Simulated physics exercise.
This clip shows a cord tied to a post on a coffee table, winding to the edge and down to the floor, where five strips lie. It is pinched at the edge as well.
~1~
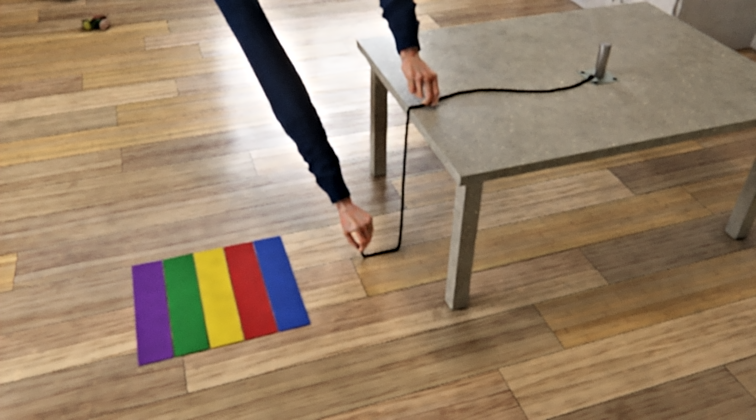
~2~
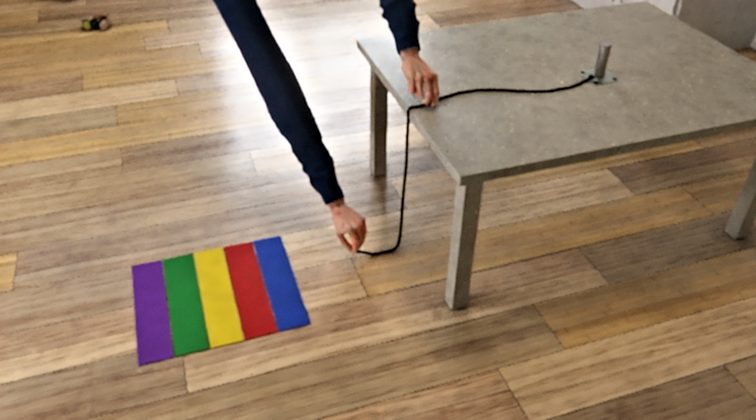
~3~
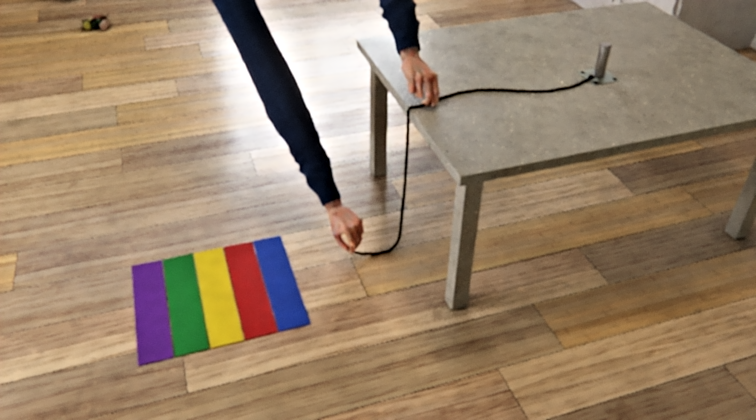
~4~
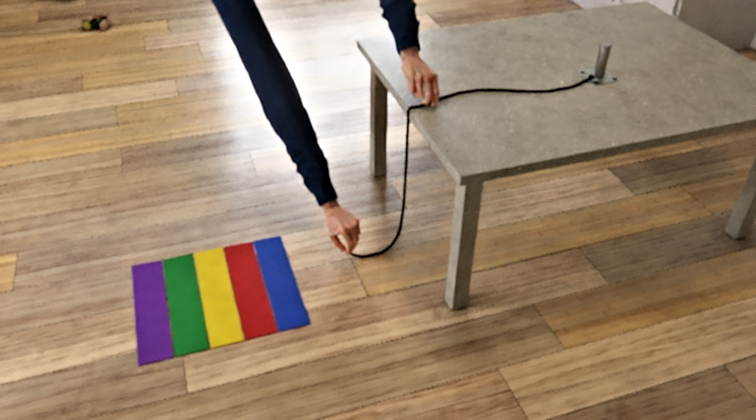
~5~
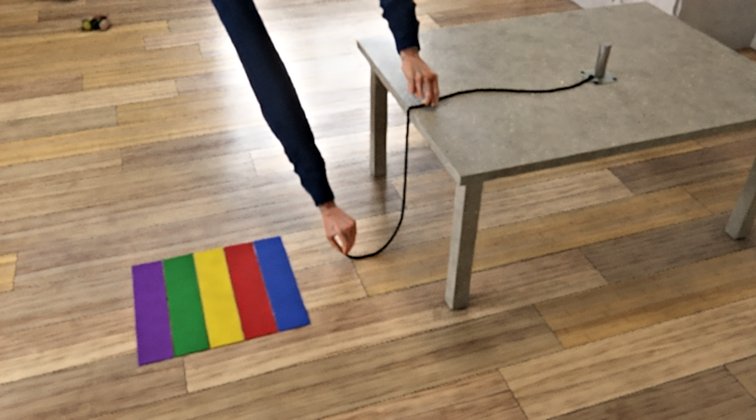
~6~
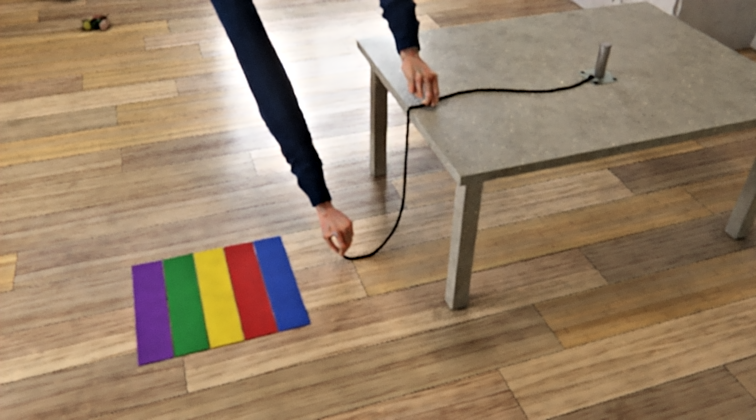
A hand near the floor draws the lower end of a black cord slightly left, curving its hanging section, while another hand pinches the cord at the table's edge; five colored strips lie on the wooden floor nearby.
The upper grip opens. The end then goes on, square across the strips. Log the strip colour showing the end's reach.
Reach: Red strip.
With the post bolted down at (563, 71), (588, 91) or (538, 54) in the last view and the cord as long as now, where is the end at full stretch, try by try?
The places come out near (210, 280), (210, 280) and (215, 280).
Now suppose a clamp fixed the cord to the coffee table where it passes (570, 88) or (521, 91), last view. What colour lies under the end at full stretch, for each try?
The end lands on red the first time and on red the second time.
Soon after, end near (295, 262); short of the strips.
Then, end near (264, 269); over blue.
At full stretch, end near (245, 273); over red. It gets as far as the red strip.
